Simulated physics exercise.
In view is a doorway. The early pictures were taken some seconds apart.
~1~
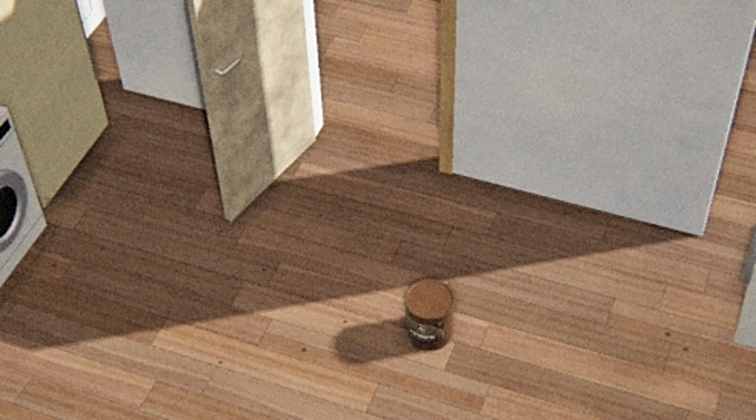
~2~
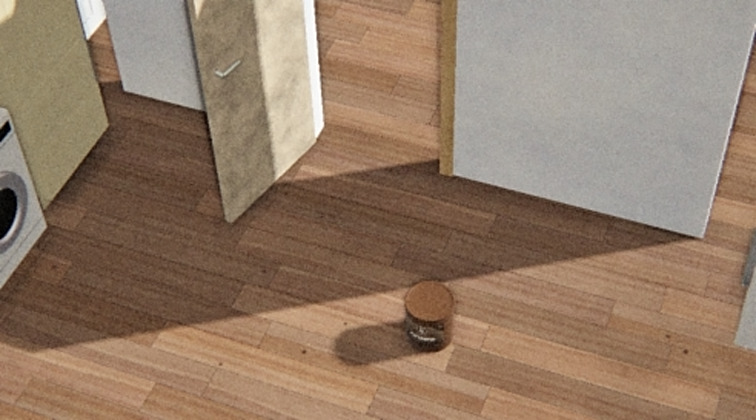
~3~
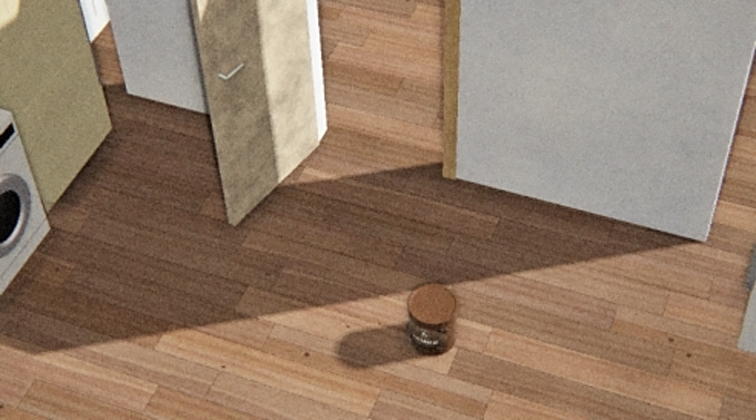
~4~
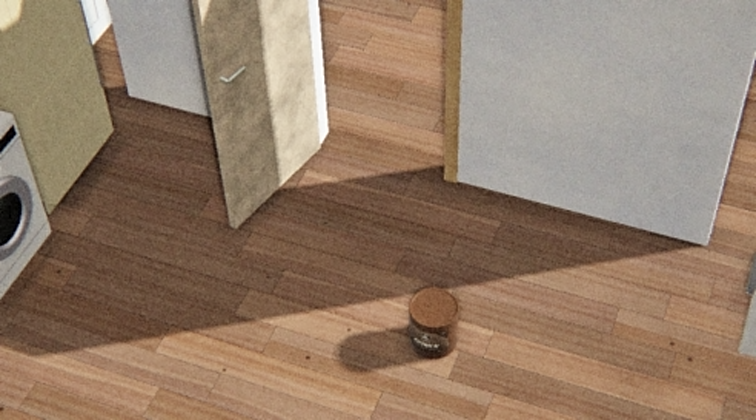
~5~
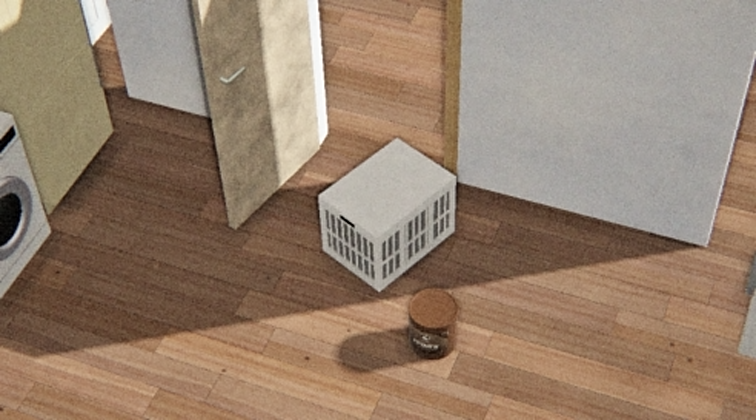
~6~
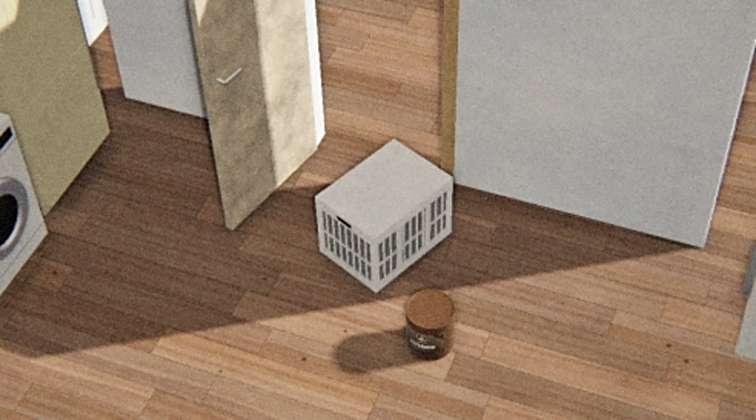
A door stands wide open near a brown pail, then a white chest appears behind it.
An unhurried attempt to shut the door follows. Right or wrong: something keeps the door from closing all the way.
Right.
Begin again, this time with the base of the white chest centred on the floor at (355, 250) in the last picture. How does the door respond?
After that, the door stays partly open.
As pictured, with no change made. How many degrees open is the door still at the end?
It stays open at around 65°.
Then, 0.40 s after the last picture, open by 94°.
Then, 0.60 s after the last picture, open by 81°.
Then, 0.70 s after the last picture, open by 73°.
Then, 0.80 s after the last picture, open by 65°.
At rest, open by 63°; both in place. Seen from the same camera at the end, white chest near (387, 215).
